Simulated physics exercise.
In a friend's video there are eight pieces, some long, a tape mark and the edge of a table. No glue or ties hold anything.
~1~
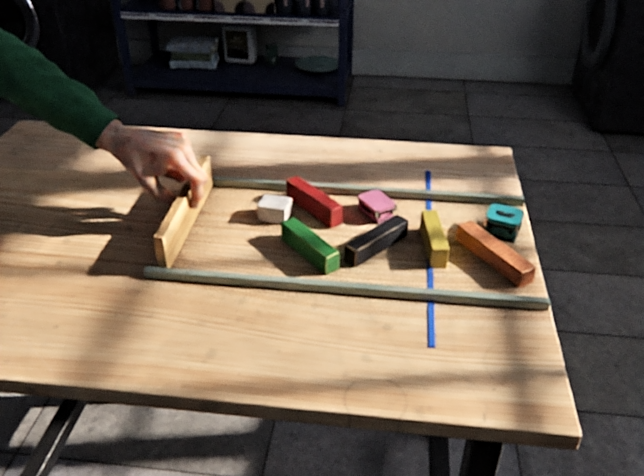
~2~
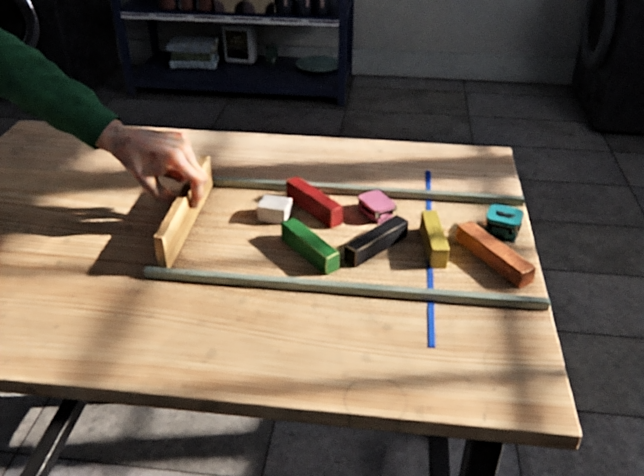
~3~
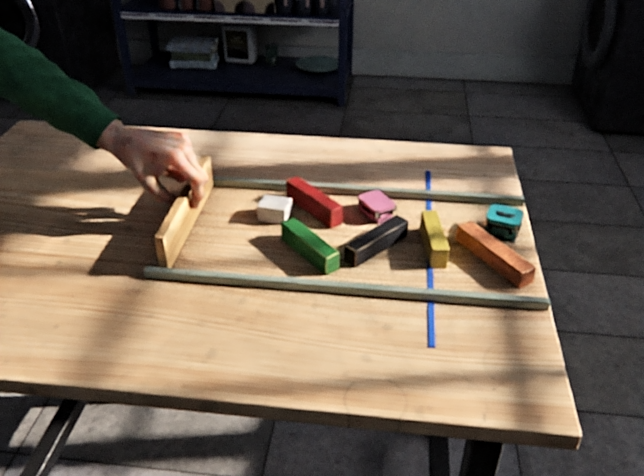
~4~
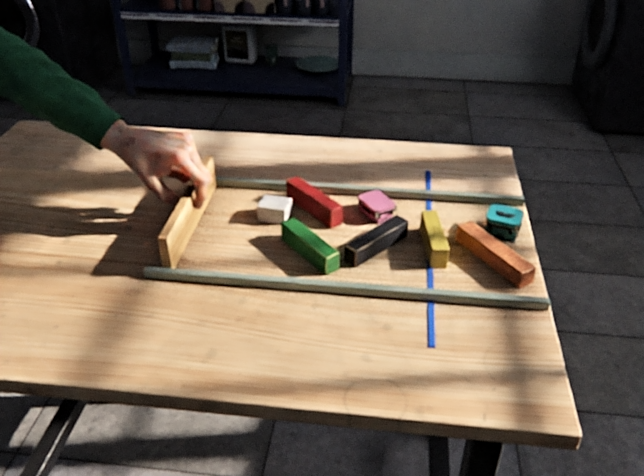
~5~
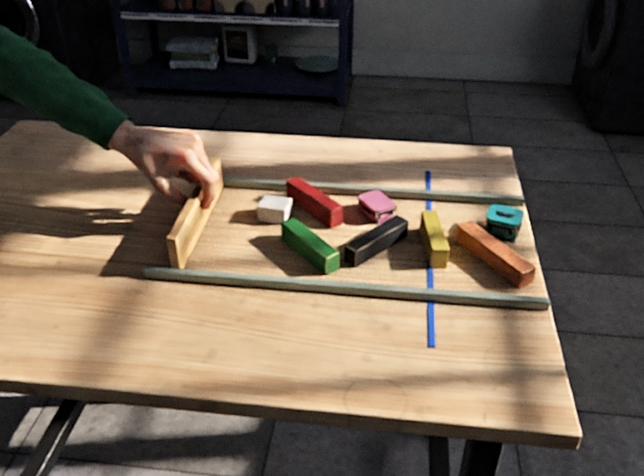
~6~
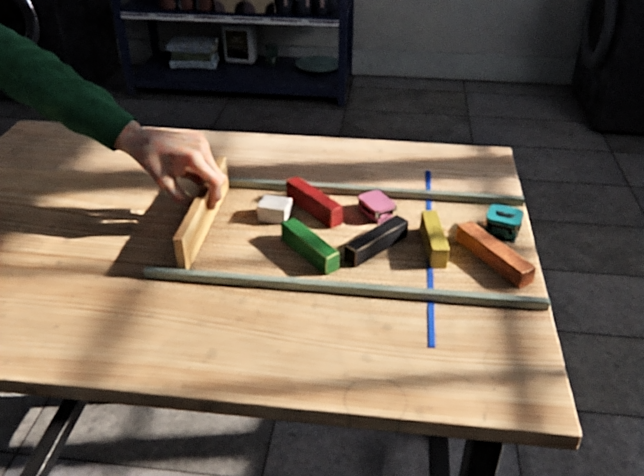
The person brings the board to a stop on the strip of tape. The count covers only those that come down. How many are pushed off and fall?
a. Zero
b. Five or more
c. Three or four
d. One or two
(a) Zero.
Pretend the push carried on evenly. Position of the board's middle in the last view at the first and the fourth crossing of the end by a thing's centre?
At (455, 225) for the first, at (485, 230) for the fourth.
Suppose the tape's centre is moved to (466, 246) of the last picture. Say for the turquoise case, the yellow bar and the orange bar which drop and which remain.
Turquoise case: Goes down; yellow bar: Stays in place; orange bar: Goes down.
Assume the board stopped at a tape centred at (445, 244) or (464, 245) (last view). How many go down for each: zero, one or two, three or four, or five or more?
Number down, tape by tape: None / one or two.
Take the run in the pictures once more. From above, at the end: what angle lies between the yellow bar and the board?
Some 20 degrees.
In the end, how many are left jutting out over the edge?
The total here is 1.
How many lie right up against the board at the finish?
The number is 3.
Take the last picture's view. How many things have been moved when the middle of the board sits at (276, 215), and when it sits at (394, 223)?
Counting first: 2, next 7.
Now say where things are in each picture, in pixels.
In the first picture, turquoise case (504, 223); orange bar (494, 253); yellow bar (434, 238); board (186, 209); tape (430, 243).
In the second picture, orange bar (494, 253); pink case (376, 207).
In the third picture, yellow bar (434, 239); board (187, 209).
In the fourth picture, turquoise case (503, 223); green stick (309, 245).
In the fifth picture, orange bar (494, 253); red stick (314, 202).
In the sixth picture, turquoise case (503, 223); orange bar (494, 253); yellow bar (434, 239); board (204, 210); tape (430, 243).
A little later, none off yet; turquoise case at rest near (503, 223); orange bar at rest near (494, 253); yellow bar at rest near (434, 239).
When it is over, the number that fall off is zero.
